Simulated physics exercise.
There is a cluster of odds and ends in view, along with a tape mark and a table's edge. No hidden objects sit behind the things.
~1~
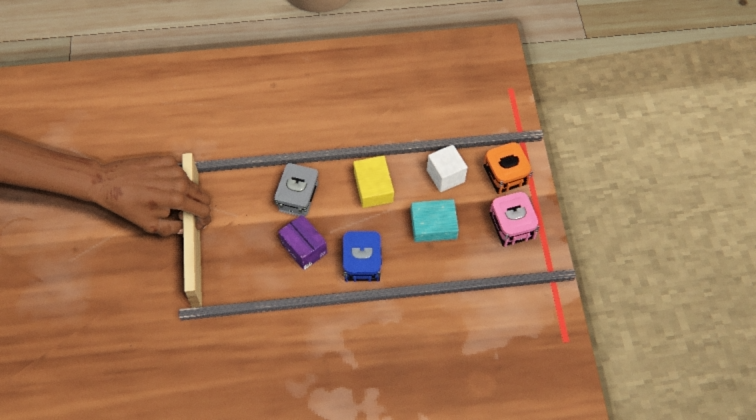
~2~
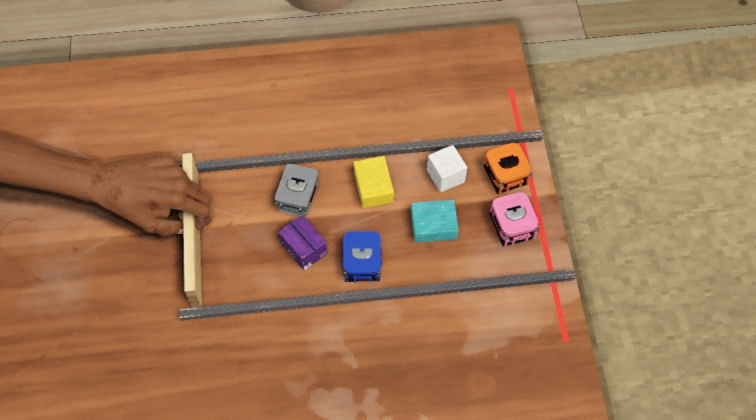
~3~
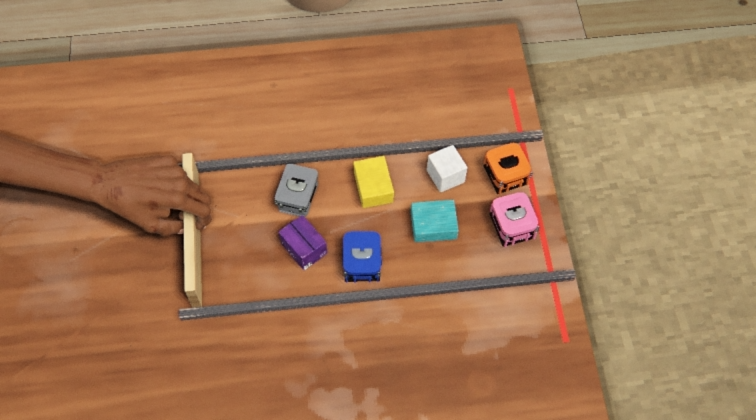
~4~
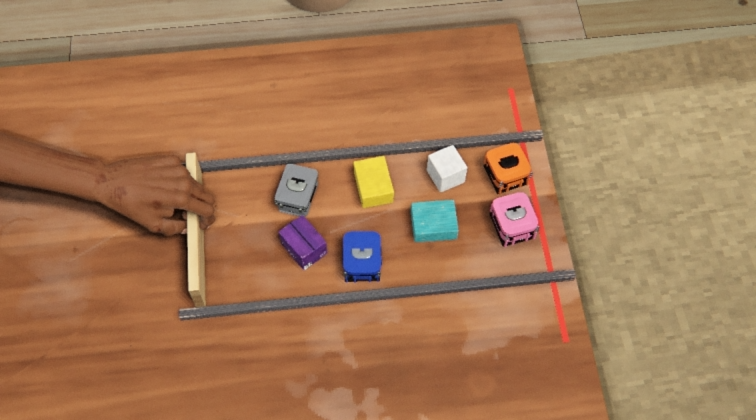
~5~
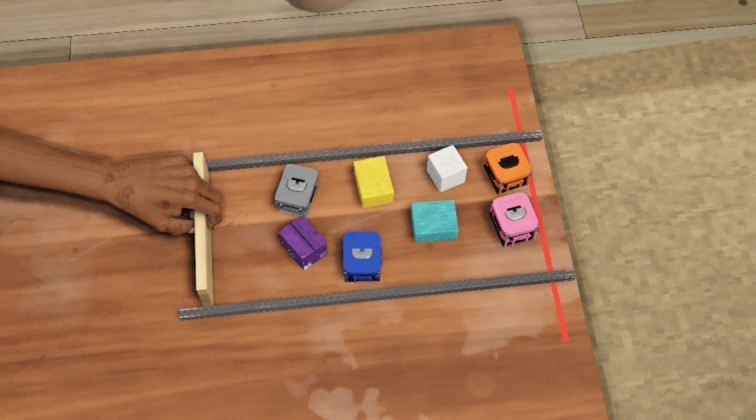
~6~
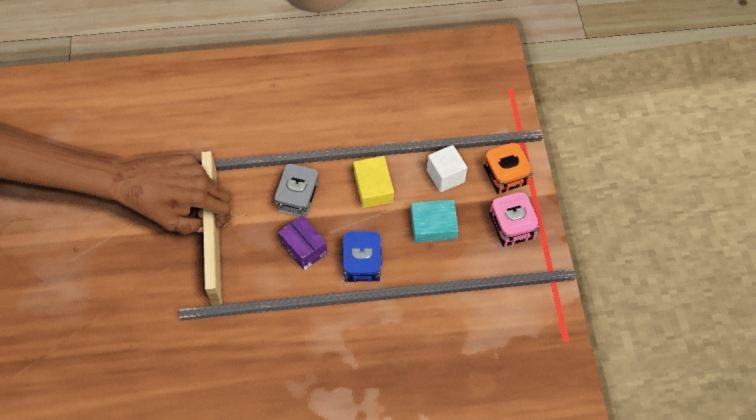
A hand held a wooden board at the left end of two grey rails, then slid it slightly right toward small cases and blocks, which stayed still, two cases sitting near a red line.
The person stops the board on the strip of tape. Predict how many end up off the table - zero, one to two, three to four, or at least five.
Once the board stops, five or more are missing from the table.
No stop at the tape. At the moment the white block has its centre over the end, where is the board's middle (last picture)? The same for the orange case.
The middle is at (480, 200) when it's the white block, and at (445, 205) when it's the orange case.
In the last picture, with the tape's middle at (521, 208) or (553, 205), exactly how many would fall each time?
Per try: 6; 8.
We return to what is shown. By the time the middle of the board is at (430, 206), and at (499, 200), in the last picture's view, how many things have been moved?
By then 8, and later 8.
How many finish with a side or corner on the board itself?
Looks like 2 of them, all told.
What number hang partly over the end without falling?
As for overhanging, the count is 2.
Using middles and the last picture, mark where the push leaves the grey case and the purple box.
Answer: First (545, 164), after that (558, 224).
A little later, none off yet; orange case at rest near (507, 168); pink case at rest near (514, 219); white block at rest near (447, 169).
When it is over, the number that fall off is five or more; down, blue case, yellow block, turquoise block, white block, pink case and orange case.
